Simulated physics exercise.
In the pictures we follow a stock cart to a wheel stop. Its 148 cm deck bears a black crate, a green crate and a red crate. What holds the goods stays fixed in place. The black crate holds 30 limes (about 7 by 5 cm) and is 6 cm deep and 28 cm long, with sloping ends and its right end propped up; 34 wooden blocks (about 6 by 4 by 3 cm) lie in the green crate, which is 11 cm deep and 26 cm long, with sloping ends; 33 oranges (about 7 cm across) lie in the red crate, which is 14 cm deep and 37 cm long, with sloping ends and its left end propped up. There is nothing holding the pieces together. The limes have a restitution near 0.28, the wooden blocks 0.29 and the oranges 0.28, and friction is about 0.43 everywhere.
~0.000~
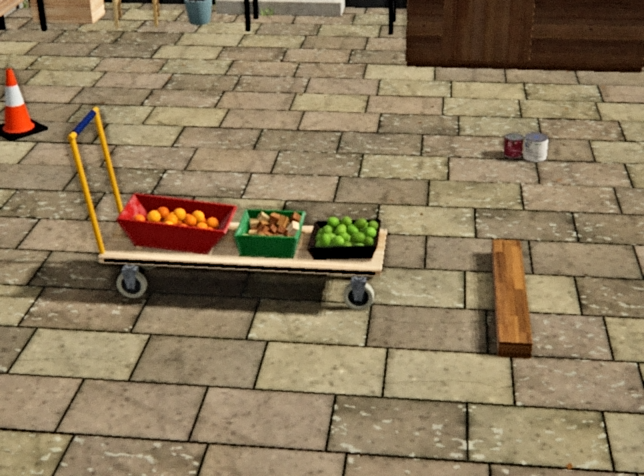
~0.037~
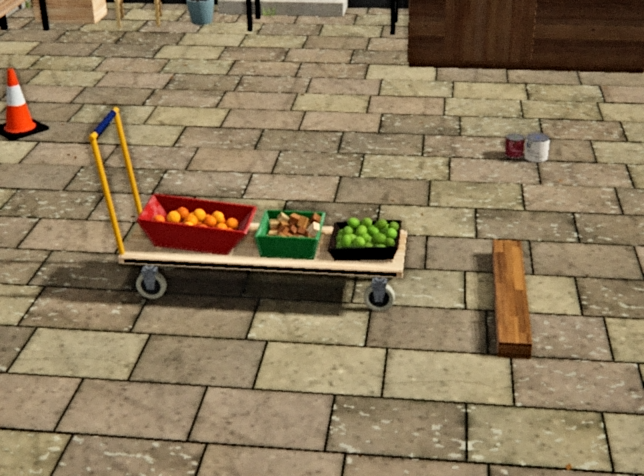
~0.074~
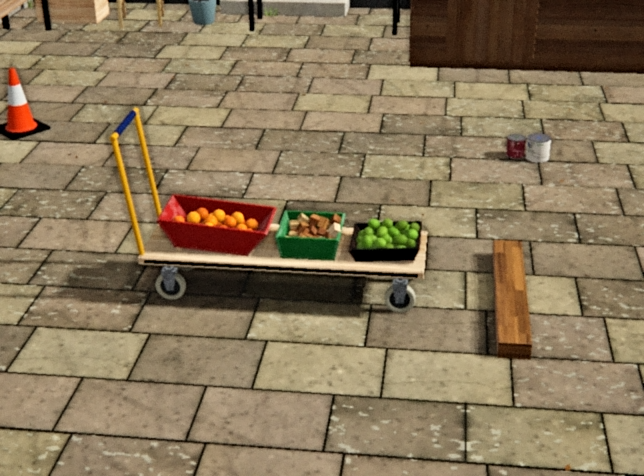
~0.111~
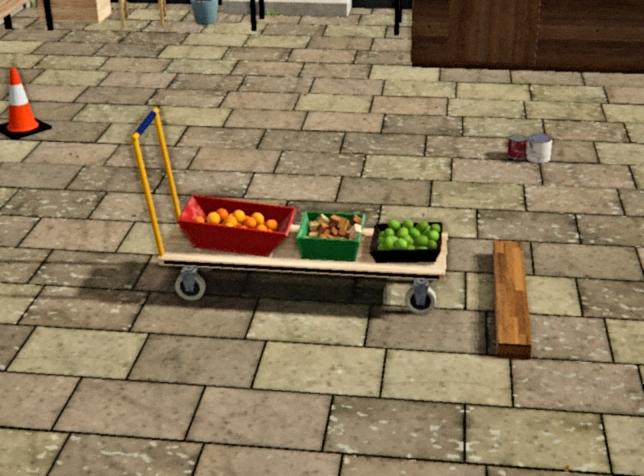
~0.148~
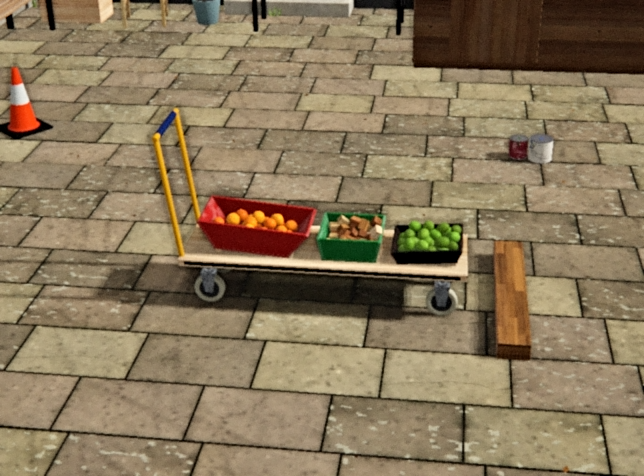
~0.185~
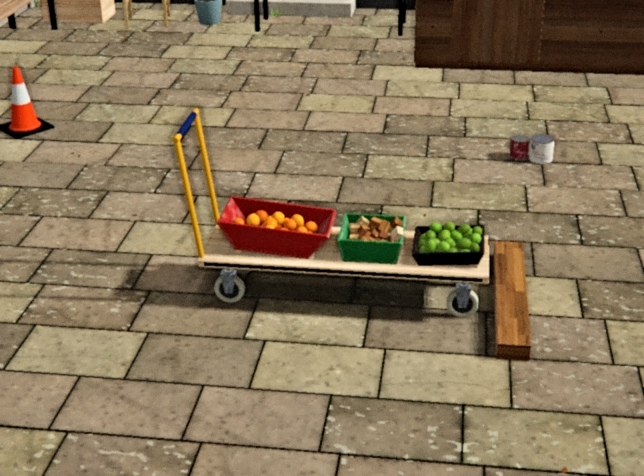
In this clip, a flat cart with a yellow handle, carrying a red crate of oranges, a green crate of brown pieces and a black crate of limes, rolls steadily rightward across paving, closing the gap to a wooden beam.
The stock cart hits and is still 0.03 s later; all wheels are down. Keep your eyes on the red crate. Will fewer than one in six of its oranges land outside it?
No: The dropped share sits above one sixth.
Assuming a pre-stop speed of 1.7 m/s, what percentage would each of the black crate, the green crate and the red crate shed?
In that case the black crate sheds 20 per cent of its load, the green crate 10 per cent, and the red crate 0 per cent.
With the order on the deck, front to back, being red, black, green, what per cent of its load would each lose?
In that case black crate 30, green crate 10, red crate 30 per cent.
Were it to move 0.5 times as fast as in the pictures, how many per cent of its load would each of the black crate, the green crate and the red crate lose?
Black crate 10, green crate 0, red crate 0 per cent.
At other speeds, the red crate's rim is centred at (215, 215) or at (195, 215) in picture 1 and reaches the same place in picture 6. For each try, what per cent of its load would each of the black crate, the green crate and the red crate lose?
For the black crate it's 20 % and then 40 %, for the green crate 0 % and then 10 %, and for the red crate 10 % and then 20 %.
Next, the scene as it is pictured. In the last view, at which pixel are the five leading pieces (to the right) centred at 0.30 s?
Close to (503, 223).
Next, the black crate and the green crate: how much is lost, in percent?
Black crate 35 %, green crate 10 %.
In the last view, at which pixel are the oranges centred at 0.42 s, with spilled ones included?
Near (329, 228).
After 0.20 s, impact.
After 0.30 s, black crate 27 in, 3 out, green crate 33 in, 1 out and red crate 33 in, 0 out.
After 0.42 s, black crate 20 in, 10 out, green crate 32 in, 2 out and red crate 26 in, 7 out.
After 0.65 s, black crate 20 in, 10 out, green crate 31 in, 3 out and red crate 23 in, 10 out.
When it is over (at 1.15 s), black crate 20 in, 10 out, green crate 31 in, 3 out and red crate 23 in, 10 out. Asked share, 10 of 33, 30 per cent.
